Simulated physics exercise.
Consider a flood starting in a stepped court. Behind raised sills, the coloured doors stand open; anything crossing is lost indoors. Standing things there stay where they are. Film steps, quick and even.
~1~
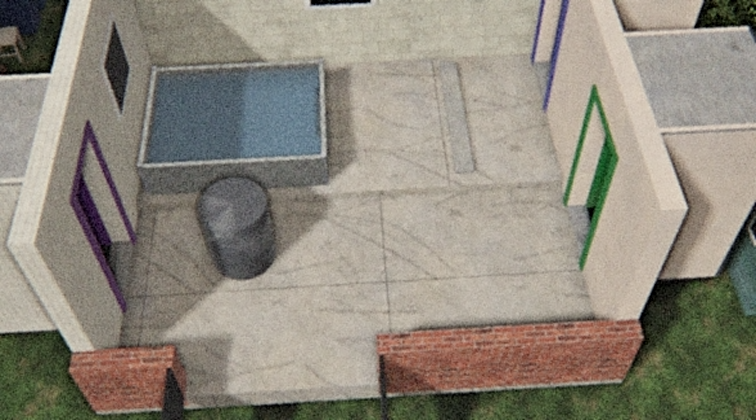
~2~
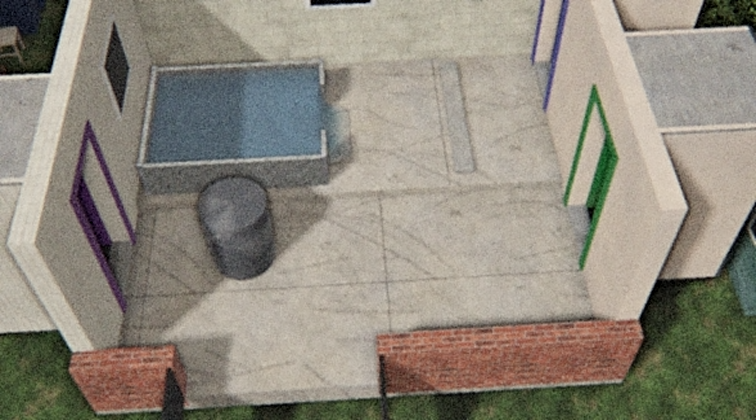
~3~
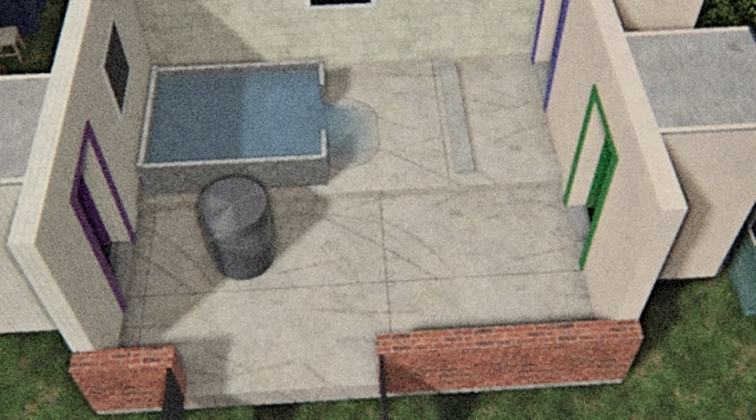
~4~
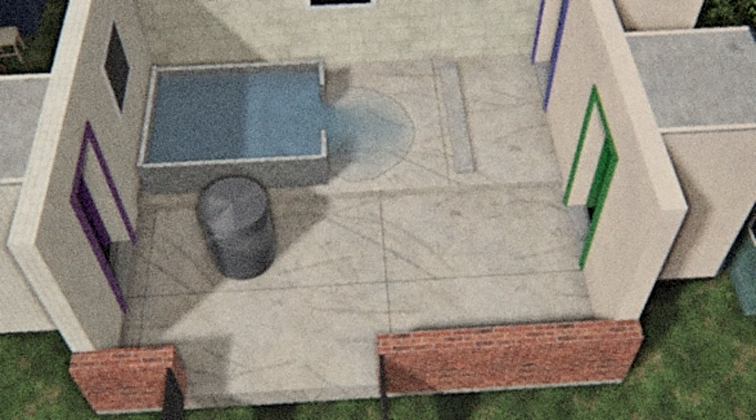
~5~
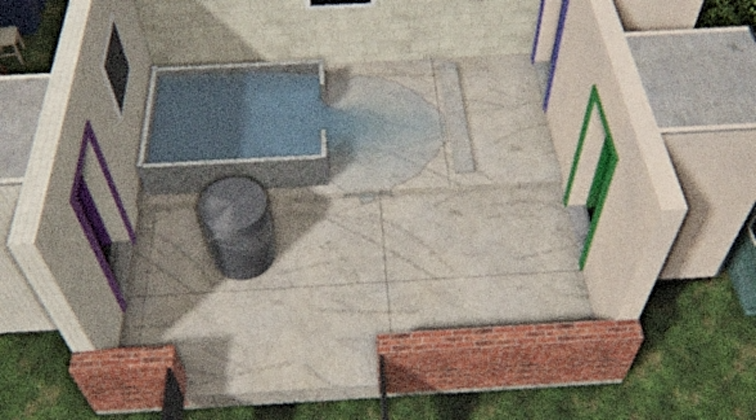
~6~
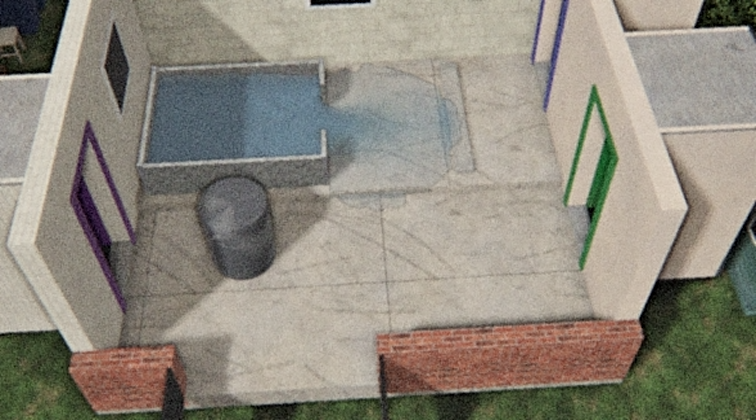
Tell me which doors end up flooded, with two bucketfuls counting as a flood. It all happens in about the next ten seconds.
As I see it, the blue door gets over two buckets, the green door gets over two buckets, the purple door gets two buckets or fewer.
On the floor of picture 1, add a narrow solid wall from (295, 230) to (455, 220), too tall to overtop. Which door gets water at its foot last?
Answer - the purple door.
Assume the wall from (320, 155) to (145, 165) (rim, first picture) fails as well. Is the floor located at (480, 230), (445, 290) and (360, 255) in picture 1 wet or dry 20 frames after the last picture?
Sequence of results: Reached by the flood, reached by the flood, reached by the flood.
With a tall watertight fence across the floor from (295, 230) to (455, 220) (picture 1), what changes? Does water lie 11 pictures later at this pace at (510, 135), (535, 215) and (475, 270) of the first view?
Submerged; submerged; untouched.
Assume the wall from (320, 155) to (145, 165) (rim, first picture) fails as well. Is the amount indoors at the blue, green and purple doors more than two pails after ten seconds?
Result: Blue remains beneath it; green goes past the limit; purple goes past the limit.
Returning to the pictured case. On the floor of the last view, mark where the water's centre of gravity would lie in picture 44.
The water's middle lies around (373, 169).
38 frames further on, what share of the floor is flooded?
Around 75 percent.
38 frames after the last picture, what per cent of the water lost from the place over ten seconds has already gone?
About 45 %.
A moment on, water covers 30 % of the floor; the blue door not reached, the green door not reached, the purple door not reached.
Next, water covers 45 % of the floor; the blue door under two buckets in, the green door wet at the sill, nothing in, the purple door not reached.
Then, water covers 50 % of the floor; the blue door over two buckets in, the green door under two buckets in, the purple door not reached.
Later, water covers 75 % of the floor; the blue door over two buckets in, the green door over two buckets in, the purple door not reached.
In the end, water covers 90 % of the floor; the blue door over two buckets in, the green door over two buckets in, the purple door wet at the sill, nothing in.
